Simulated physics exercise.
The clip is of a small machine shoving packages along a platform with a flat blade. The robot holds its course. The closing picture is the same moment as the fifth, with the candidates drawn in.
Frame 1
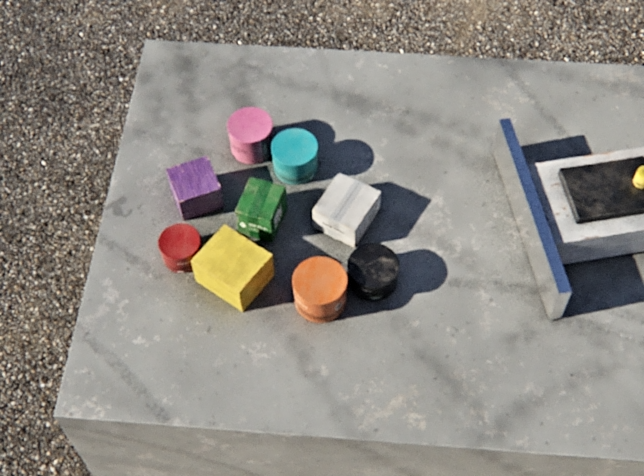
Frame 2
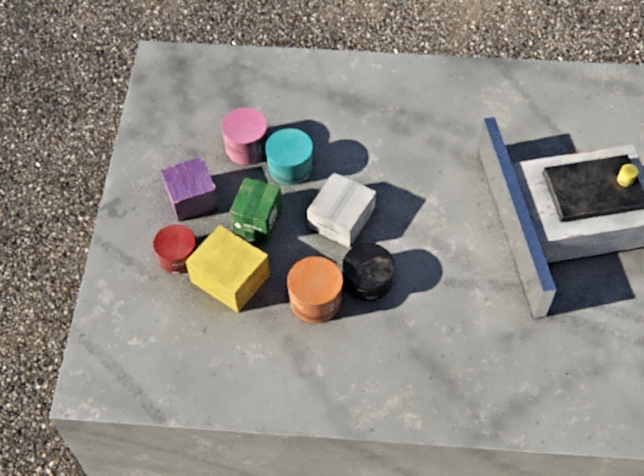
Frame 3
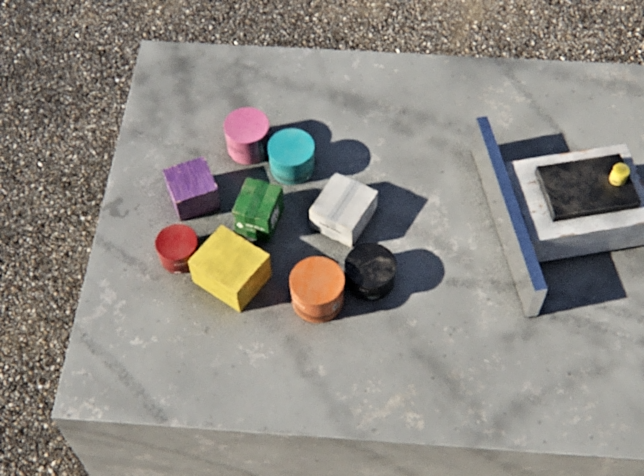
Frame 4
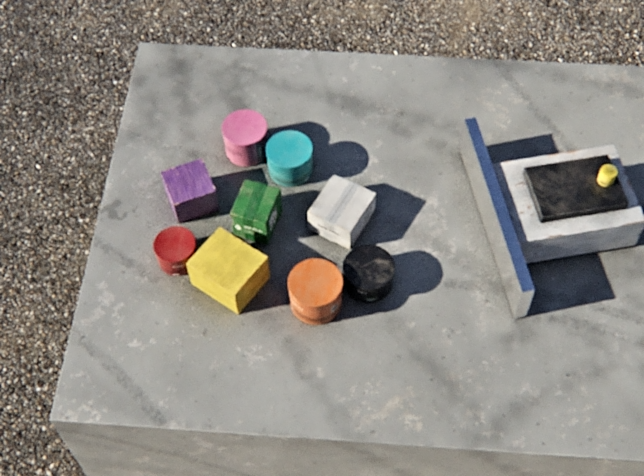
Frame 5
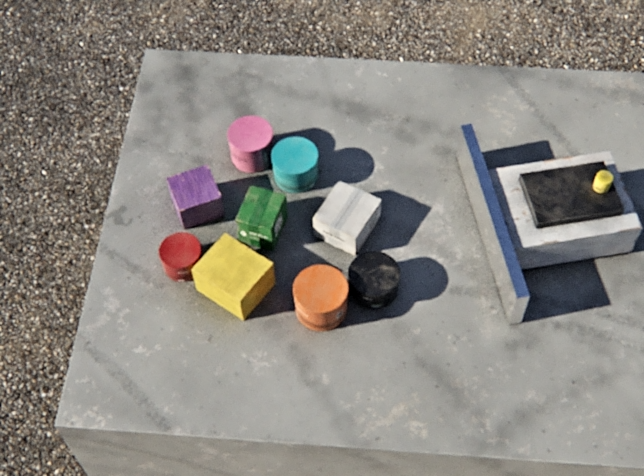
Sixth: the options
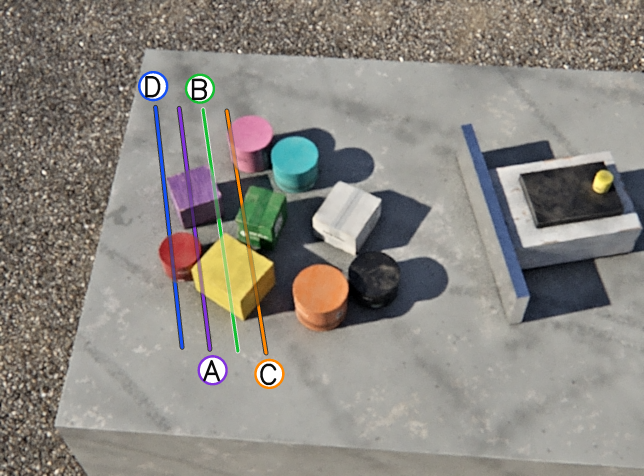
A small machine with a flat blue blade moves left toward a group of colorful blocks.
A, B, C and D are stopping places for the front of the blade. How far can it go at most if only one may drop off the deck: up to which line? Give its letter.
At A, and not beyond.
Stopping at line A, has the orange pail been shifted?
Yes.
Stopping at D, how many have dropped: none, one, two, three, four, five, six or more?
By then, two.
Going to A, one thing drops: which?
The red pail goes over.
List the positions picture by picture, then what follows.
Yellow crate (233, 268); turquoise pail (295, 157); pink pail (251, 136), in the first frame.
Robot (588, 188); purple crate (190, 189), in the second frame.
Robot (581, 187); white parcel (344, 210), in the third frame.
Robot (569, 188); red pail (177, 252), in the fourth frame.
Robot (564, 194); yellow crate (234, 277); turquoise pail (295, 165); pink pail (252, 144), in the fifth frame.
On the marked copy, A at (193, 219); B at (219, 221); C at (245, 222); D at (168, 218).
Taking A. A third of the way, robot (455, 188); black pail (365, 281); white parcel (340, 219).
Two thirds of the way, robot (347, 182); red pail (155, 253); yellow crate (194, 283).
When it is over, robot (263, 178); red pail over the edge; purple crate (121, 194); one fallen.
As for the rest, B is within the limit but short; C is within the limit but short; D drops two.
